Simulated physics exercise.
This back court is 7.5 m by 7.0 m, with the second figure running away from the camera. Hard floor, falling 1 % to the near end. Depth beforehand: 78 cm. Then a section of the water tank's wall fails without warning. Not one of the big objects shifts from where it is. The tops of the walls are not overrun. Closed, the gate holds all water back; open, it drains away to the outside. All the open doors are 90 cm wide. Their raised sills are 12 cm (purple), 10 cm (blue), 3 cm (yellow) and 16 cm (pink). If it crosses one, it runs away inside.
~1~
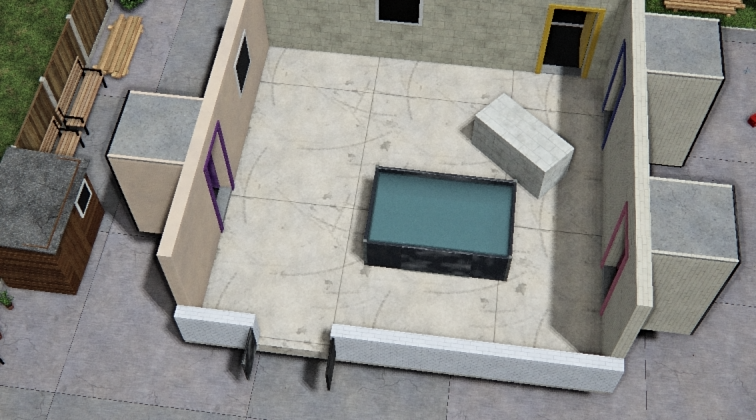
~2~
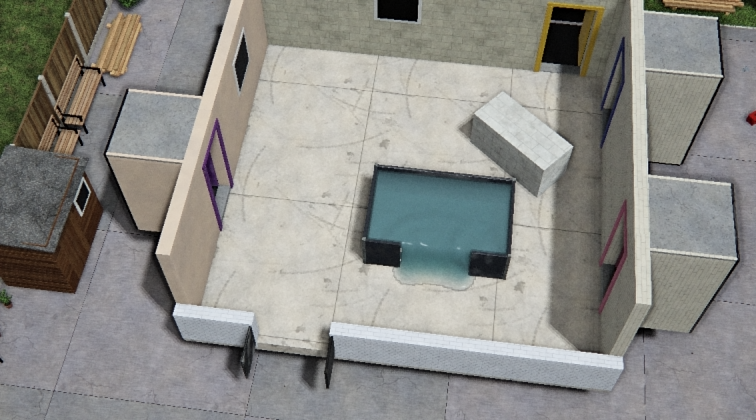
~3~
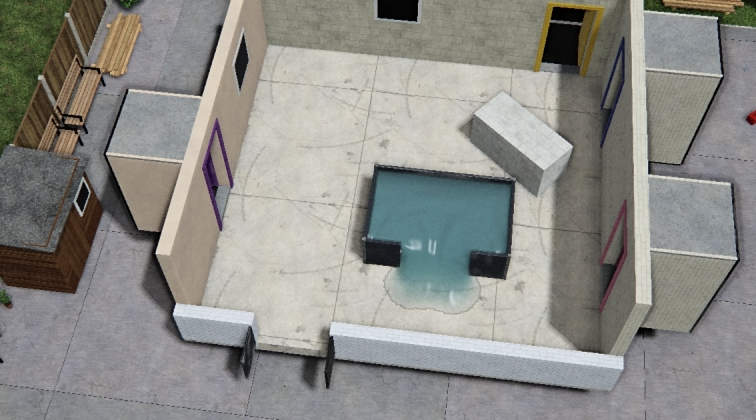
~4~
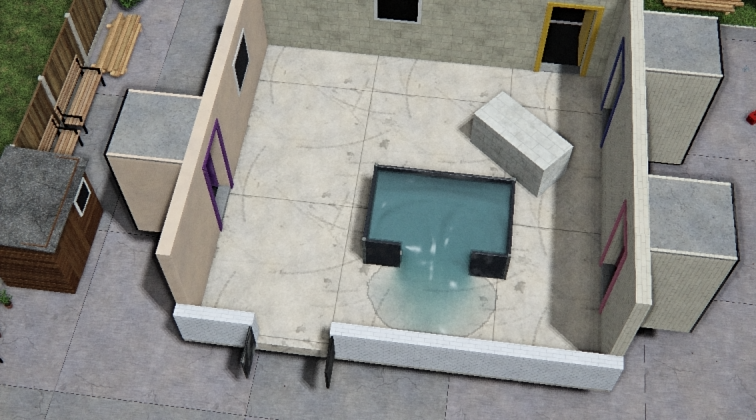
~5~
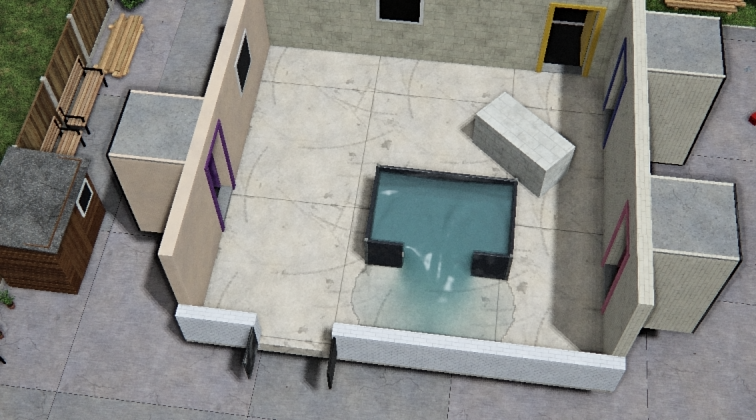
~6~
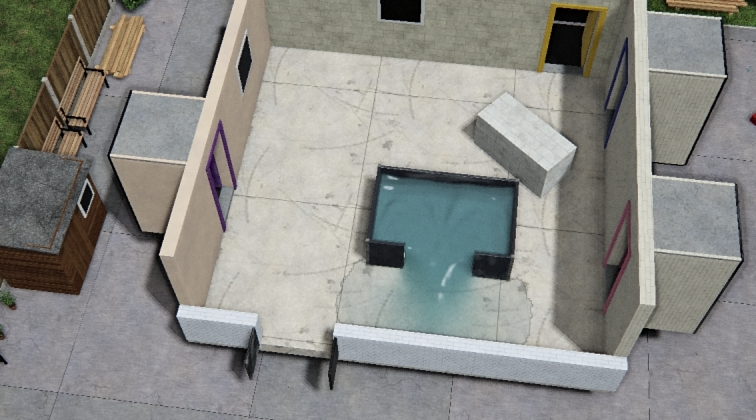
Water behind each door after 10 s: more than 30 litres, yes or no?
Purple door: No; blue door: No; yellow door: Yes; pink door: No.
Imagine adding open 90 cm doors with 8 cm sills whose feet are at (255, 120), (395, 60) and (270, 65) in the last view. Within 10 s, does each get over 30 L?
Less, less, less.
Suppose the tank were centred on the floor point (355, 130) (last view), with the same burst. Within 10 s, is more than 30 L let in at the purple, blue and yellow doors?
Checking each door against the limit: Purple does not exceed it, blue does not exceed it, yellow does not exceed it.
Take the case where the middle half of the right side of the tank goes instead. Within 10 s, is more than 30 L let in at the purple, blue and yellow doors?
The purple door comes out less than that, the blue door less than that and the yellow door more than that.
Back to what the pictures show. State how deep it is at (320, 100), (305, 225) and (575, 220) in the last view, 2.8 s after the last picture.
Depths in turn: Roughly 0, 2 and 7 centimetres.
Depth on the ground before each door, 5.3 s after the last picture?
Depths in centimetres - purple: 9, blue: 6, yellow: 10, pink: 11.
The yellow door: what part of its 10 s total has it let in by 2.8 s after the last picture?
About 0%.
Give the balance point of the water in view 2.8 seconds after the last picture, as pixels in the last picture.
Pixel position near (432, 273).
Then, 0.7 s after the last picture water covers 15 % of the floor and is deepest (55 cm) near (431, 352); purple door not reached, blue door not reached, yellow door not reached, pink door not reached.
Then, 1.5 s after the last picture water covers 25 % of the floor and is deepest (44 cm) near (598, 372); purple door not reached, blue door not reached, yellow door not reached, pink door 14 cm at the sill, 0 L in.
Then, 2.8 s after the last picture water covers 45 % of the floor and is deepest (30 cm) near (421, 350); purple door 13 cm at the sill, 0 L in, blue door 2 cm at the sill, 0 L in, yellow door not reached, pink door 17 cm at the sill, 3 L in.
Then, 5.3 s after the last picture water covers 80 % of the floor and is deepest (18 cm) near (600, 190); purple door 9 cm at the sill, 1 L in, blue door 6 cm at the sill, 0 L in, yellow door 10 cm at the sill, 37 L in, pink door 11 cm at the sill, 5 L in.
Then, 9.3 s after the last picture water covers 100 % of the floor and is deepest (12 cm) near (588, 370); purple door 5 cm at the sill, 1 L in, blue door 3 cm at the sill, 0 L in, yellow door 7 cm at the sill, 110 L in, pink door 7 cm at the sill, 5 L in.
